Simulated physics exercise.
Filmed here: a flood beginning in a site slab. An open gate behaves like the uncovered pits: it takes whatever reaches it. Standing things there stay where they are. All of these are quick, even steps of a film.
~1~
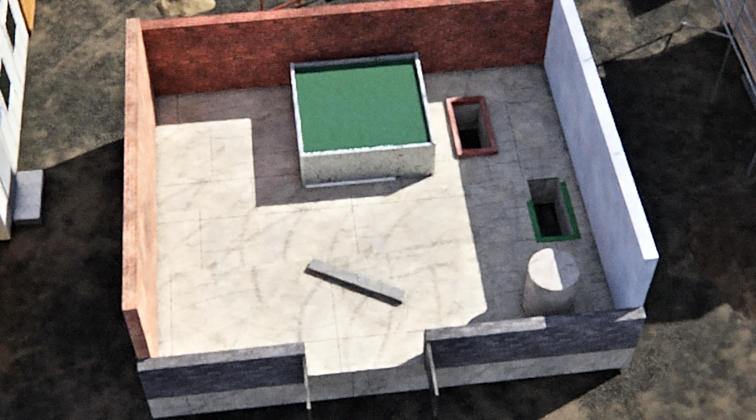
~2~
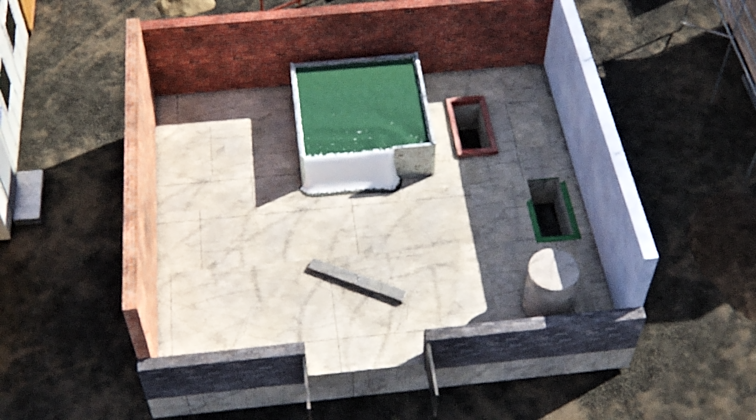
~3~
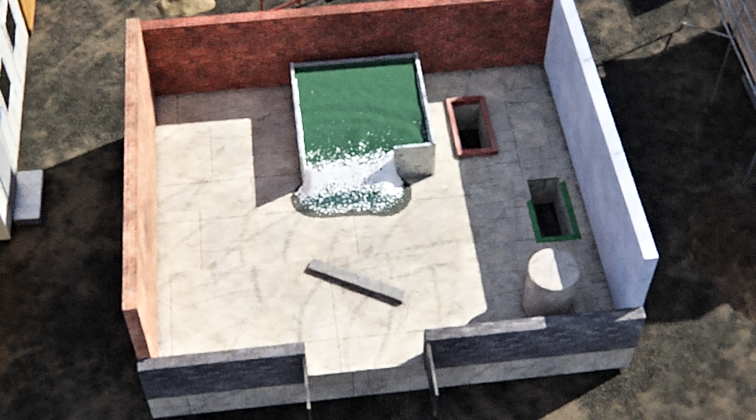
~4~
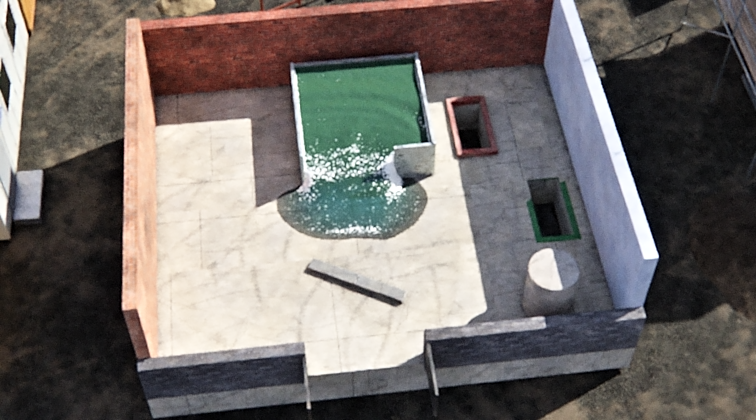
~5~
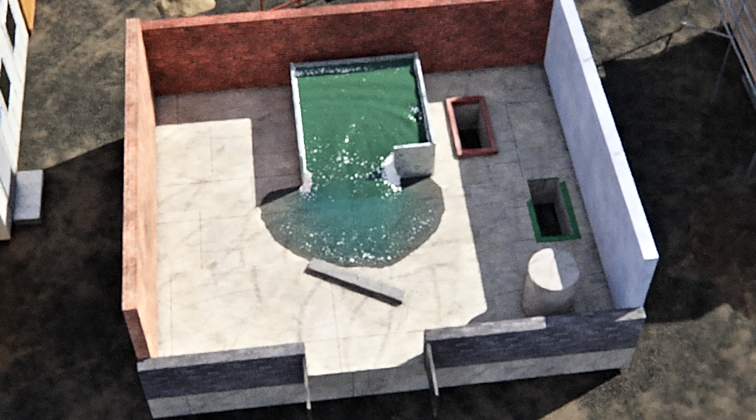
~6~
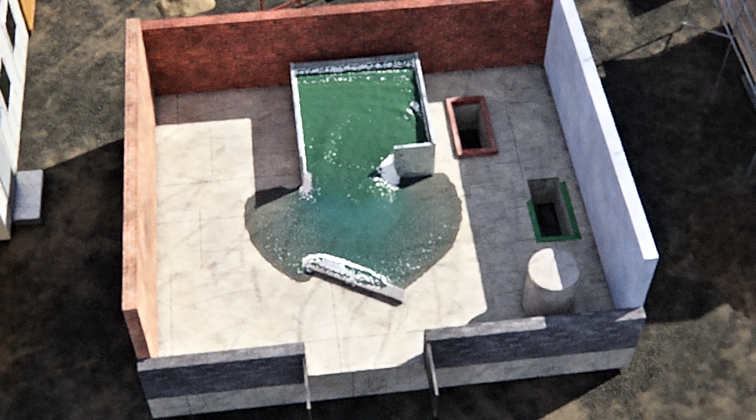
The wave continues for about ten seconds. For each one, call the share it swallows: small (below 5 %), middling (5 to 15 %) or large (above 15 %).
Calls: Gate - large; red pit - small; green pit - middling.
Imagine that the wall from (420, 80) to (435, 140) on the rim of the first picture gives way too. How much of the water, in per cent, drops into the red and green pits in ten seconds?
The red pit takes 40 per cent and the green pit 25 per cent.
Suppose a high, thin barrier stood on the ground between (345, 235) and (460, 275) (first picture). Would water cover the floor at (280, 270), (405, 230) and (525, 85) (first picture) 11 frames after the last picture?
Swamped; swamped; spared.
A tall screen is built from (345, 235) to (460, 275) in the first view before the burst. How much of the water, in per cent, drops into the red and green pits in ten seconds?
Red 0 %, green 20 %.
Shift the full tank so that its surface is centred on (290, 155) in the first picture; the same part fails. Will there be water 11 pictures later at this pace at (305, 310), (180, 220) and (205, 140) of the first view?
Okay, first one got wet, second one high and dry, last one high and dry.
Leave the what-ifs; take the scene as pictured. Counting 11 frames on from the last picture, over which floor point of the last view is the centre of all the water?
Near (356, 204).
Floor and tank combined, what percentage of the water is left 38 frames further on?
Some 74 parts in a hundred have not run off.
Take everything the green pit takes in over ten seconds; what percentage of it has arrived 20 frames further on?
Around 0 in a hundred.
A moment on, water covers 40 % of the floor; the gate 1 %, the red pit 0 %, the green pit 0 %.
Next, water covers 45 % of the floor; the gate 7 %, the red pit 0 %, the green pit 0 %.
Then, water covers 50 % of the floor; the gate 16 %, the red pit 0 %, the green pit 0 %.
Later, water covers 85 % of the floor; the gate 22 %, the red pit 0 %, the green pit 4 %.
In the end, water covers 95 % of the floor; the gate 28 %, the red pit 0 %, the green pit 11 %.
